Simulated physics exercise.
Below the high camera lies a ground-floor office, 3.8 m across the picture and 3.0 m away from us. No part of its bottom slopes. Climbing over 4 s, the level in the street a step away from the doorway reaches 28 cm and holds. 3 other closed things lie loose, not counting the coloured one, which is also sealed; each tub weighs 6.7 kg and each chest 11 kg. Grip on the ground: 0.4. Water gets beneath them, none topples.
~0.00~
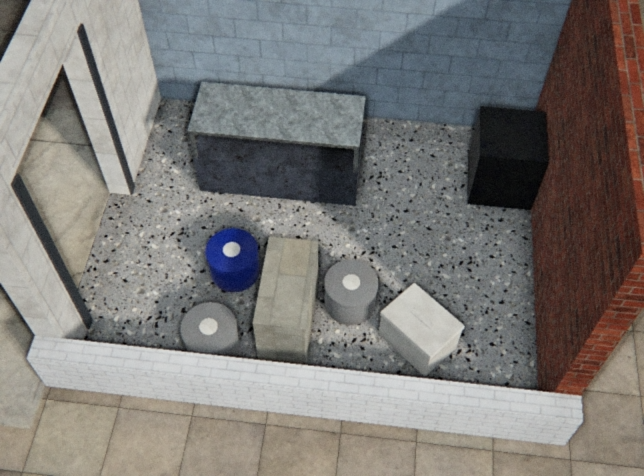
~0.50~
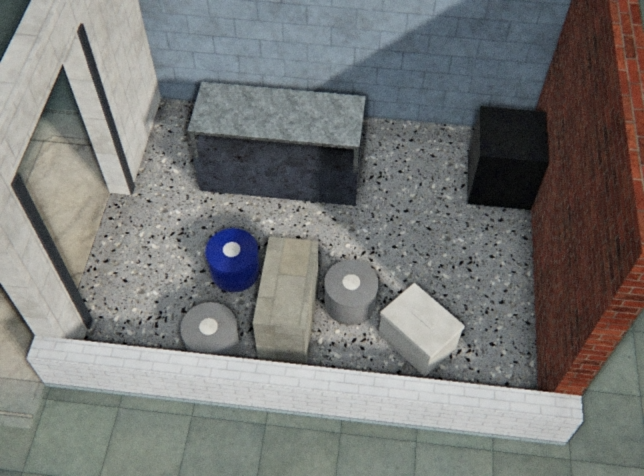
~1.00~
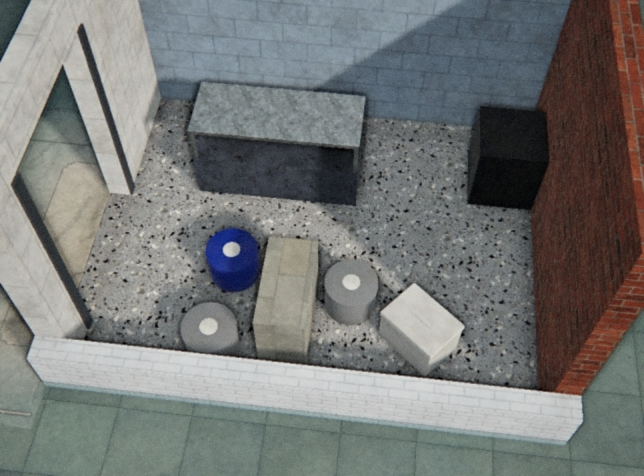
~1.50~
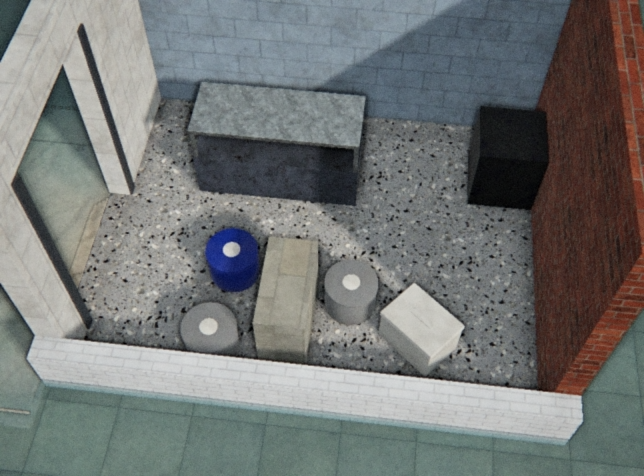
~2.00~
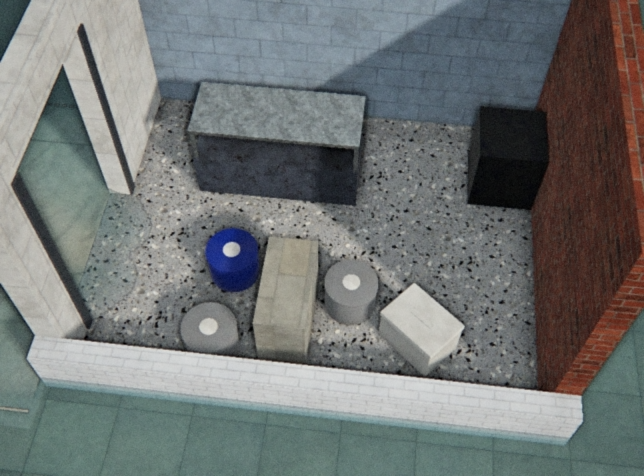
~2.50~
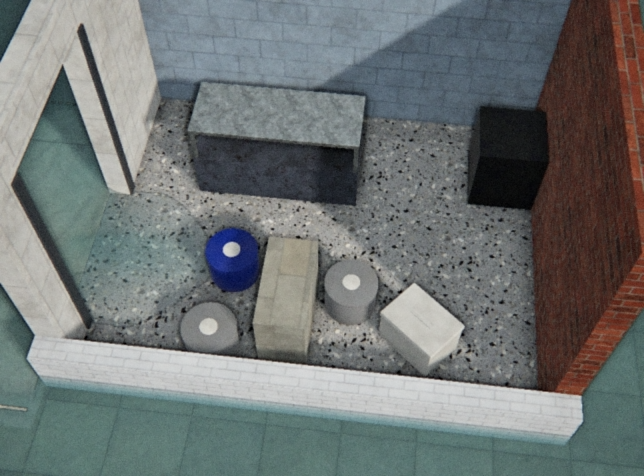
Shallow water spreads over the paving outside, then passes through the opening at left and creeps across the speckled floor toward the blue tub, while the tub, the other loose objects and the dark furniture stay still.
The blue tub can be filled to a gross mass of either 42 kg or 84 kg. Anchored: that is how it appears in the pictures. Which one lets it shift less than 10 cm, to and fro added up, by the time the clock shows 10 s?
Final guess: It must have the heavier ballast.
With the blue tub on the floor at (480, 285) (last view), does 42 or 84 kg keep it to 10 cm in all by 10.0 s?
Outcome - success with heavier only.
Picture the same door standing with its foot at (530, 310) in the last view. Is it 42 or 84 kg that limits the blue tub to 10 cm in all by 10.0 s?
In that setup the first mass works.
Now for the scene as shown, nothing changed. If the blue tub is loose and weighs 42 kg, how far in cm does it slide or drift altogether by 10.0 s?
Around 200 cm in total.
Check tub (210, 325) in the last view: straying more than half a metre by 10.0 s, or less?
Not that far.
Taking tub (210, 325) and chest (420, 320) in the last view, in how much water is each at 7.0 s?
21 and 17 cm.
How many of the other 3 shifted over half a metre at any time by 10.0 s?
It adds up to 2.
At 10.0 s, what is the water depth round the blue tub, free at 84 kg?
About 24 cm.
After 3.5 s the blue tub would be 0 cm from its start with 42 kg and 0 cm from its start with 84 kg; 7 cm of water round it then.
After 4.5 s the blue tub would be 1 cm from its start with 42 kg and 0 cm from its start with 84 kg; 12 cm of water round it then.
After 7.0 s the blue tub would be 101 cm from its start with 42 kg and 0 cm from its start with 84 kg; 20 cm of water round it then.
After 10.0 s the blue tub would be 163 cm from its start with 42 kg and 0 cm from its start with 84 kg; 24 cm of water round it then.
